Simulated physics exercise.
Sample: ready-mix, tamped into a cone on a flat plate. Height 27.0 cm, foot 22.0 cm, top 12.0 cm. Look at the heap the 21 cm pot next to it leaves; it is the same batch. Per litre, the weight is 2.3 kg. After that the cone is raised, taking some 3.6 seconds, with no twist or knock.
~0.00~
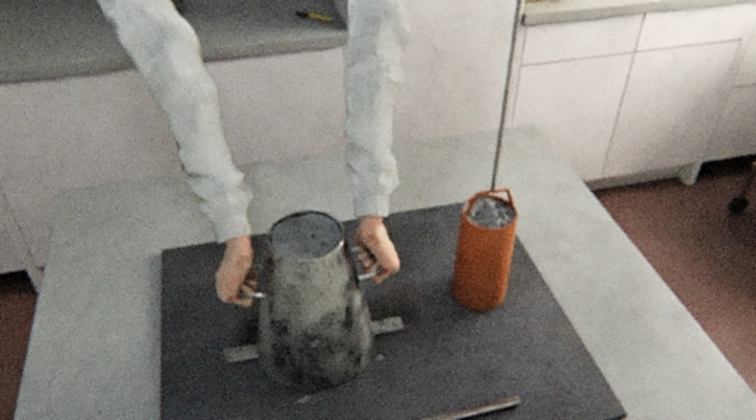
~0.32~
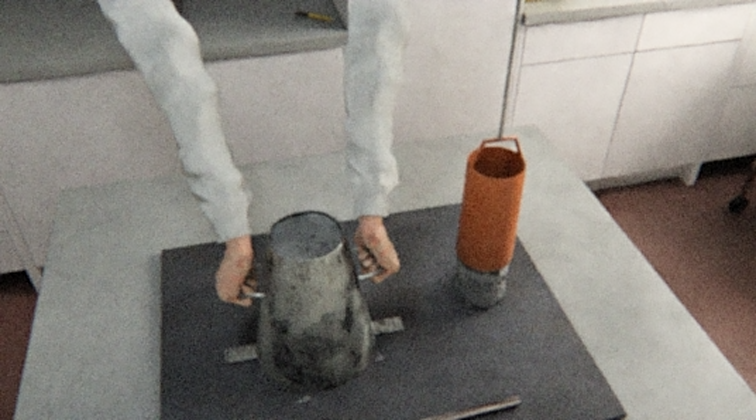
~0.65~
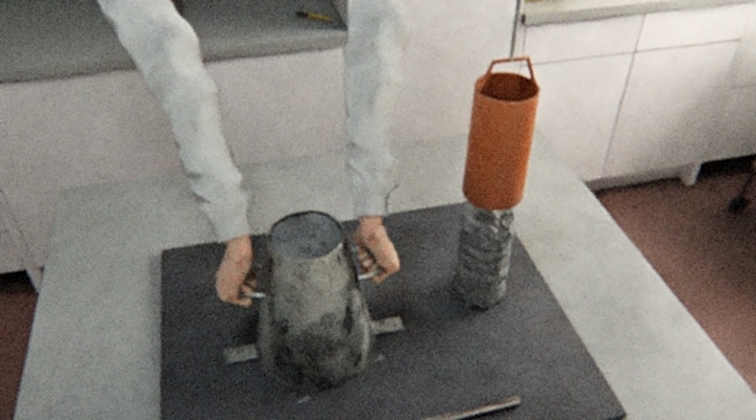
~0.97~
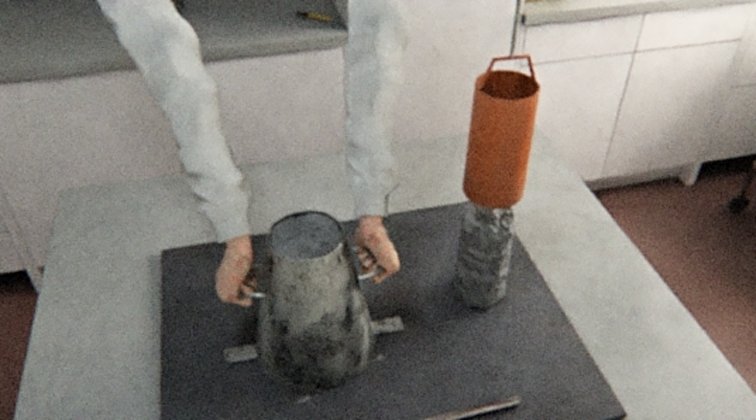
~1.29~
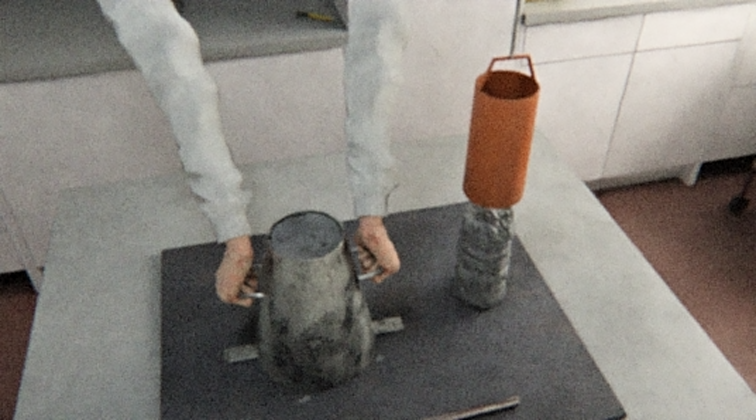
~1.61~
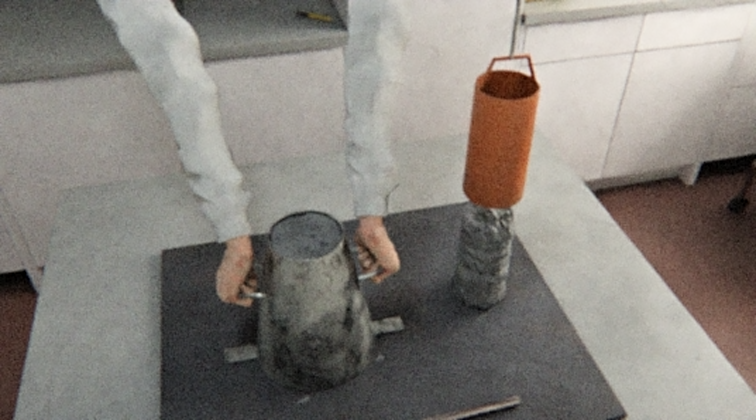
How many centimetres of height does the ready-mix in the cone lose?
About 0 cm.
After 2.5 s, the cone is up 6.2 cm; the ready-mix has come down 0.1 cm to 27 cm and is 22 cm wide.
After 3.4 s, the cone is up 17 cm; the ready-mix has come down 0.1 cm to 27 cm and is 22 cm wide.
After 4.3 s, the cone is up 27 cm; the ready-mix has come down 0.1 cm to 27 cm and is 22 cm wide.
After 5.4 s, the cone is clear; the ready-mix has come down 0.1 cm to 27 cm and is 22 cm wide.
After 5.9 s, at rest, the cone is clear; the ready-mix has come down 0.1 cm to 27 cm and is 22 cm wide.
